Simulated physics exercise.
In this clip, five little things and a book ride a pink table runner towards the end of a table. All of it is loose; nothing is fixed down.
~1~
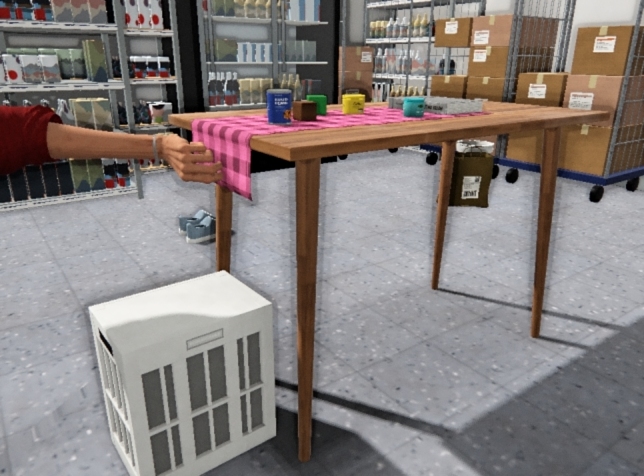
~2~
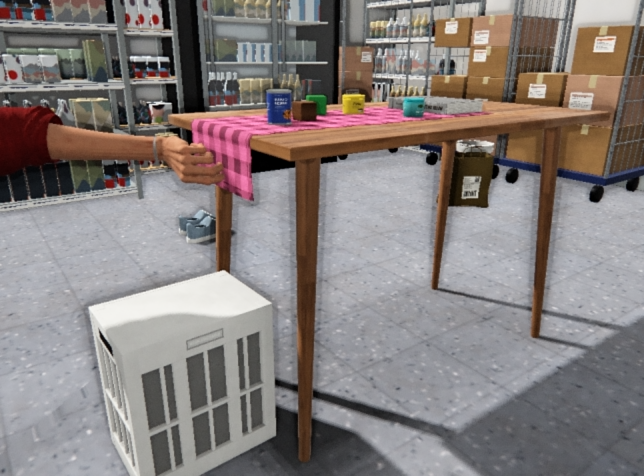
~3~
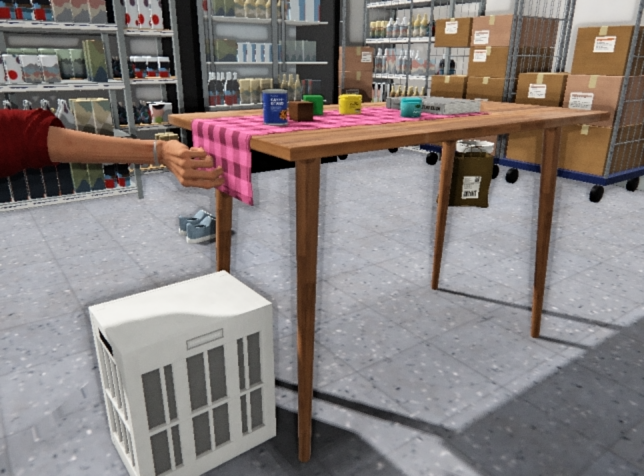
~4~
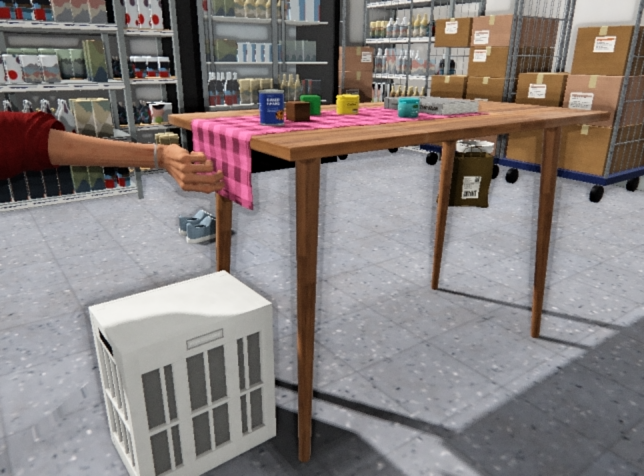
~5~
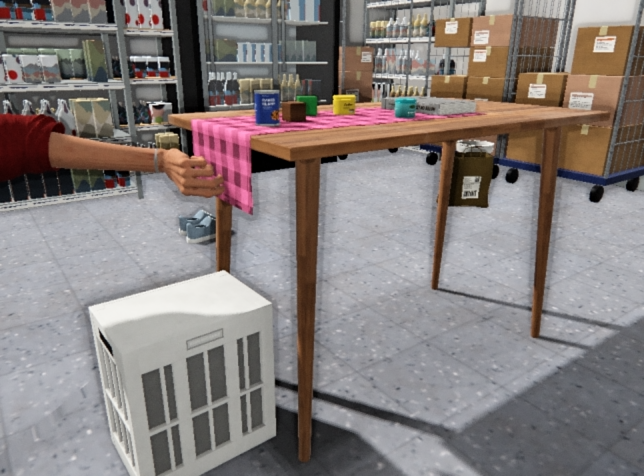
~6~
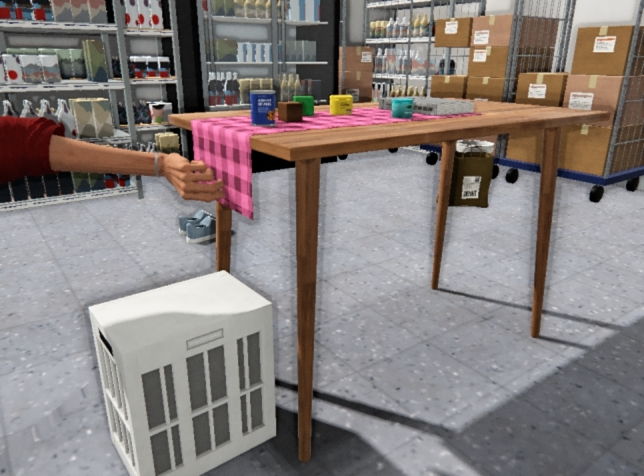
A hand slowly pulls a pink checkered runner left, carrying small colourful items along a table.
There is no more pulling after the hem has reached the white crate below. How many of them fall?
Two.
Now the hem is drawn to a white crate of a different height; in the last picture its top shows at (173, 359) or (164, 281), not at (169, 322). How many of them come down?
Totals 3, 1.
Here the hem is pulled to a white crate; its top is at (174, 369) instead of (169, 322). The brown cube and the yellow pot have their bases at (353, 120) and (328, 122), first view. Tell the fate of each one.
So the brown cube leaves, and the yellow pot leaves.
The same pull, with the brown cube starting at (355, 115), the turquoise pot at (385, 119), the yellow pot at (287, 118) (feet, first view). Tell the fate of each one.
Brown cube stays, turquoise pot stays, yellow pot gone.
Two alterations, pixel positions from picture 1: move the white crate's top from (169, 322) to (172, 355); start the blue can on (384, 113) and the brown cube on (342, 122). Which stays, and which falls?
Final state: The blue can is still in place, the brown cube is no longer up.
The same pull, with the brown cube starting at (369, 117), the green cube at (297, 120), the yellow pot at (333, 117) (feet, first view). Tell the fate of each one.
In the end the brown cube is still on top, the green cube is no longer on top, and the yellow pot is still on top.
Early on, hem near (223, 238); all still up.
Midway, hem near (224, 276); blue can and brown cube gone.
Finally, hem on the crate; blue can and brown cube gone. It carries off two.
